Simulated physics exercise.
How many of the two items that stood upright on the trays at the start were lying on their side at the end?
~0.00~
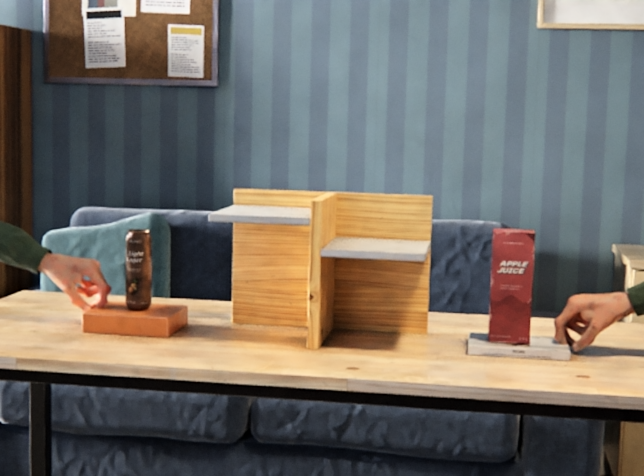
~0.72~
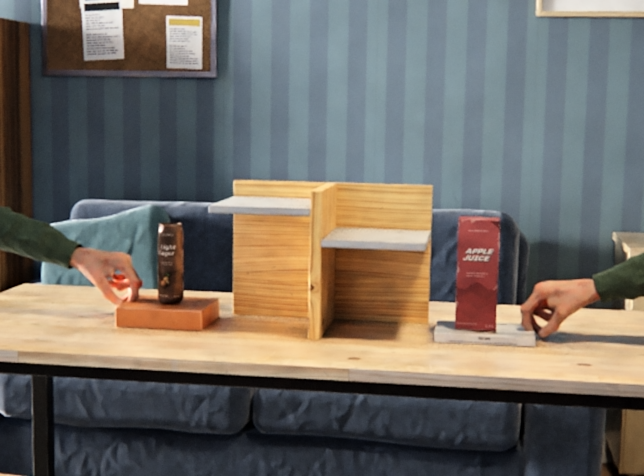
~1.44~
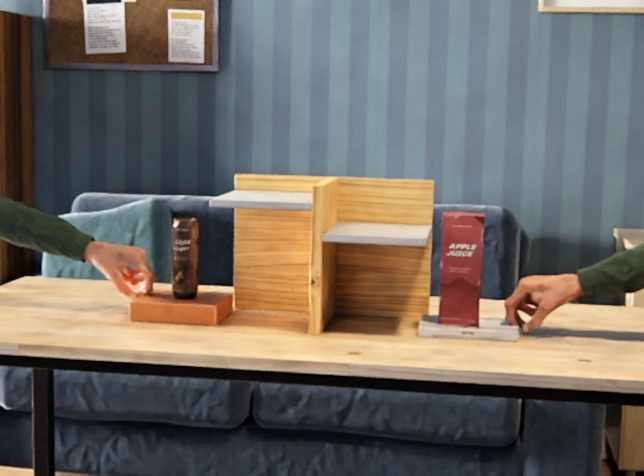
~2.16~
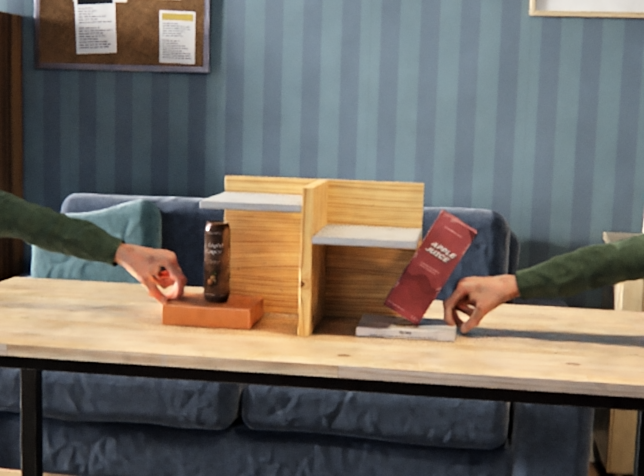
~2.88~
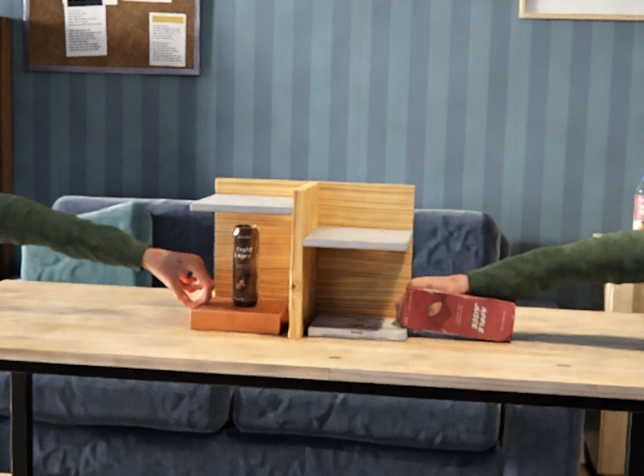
One of them was, the red carton, while the brown can was still standing on its orange tray.
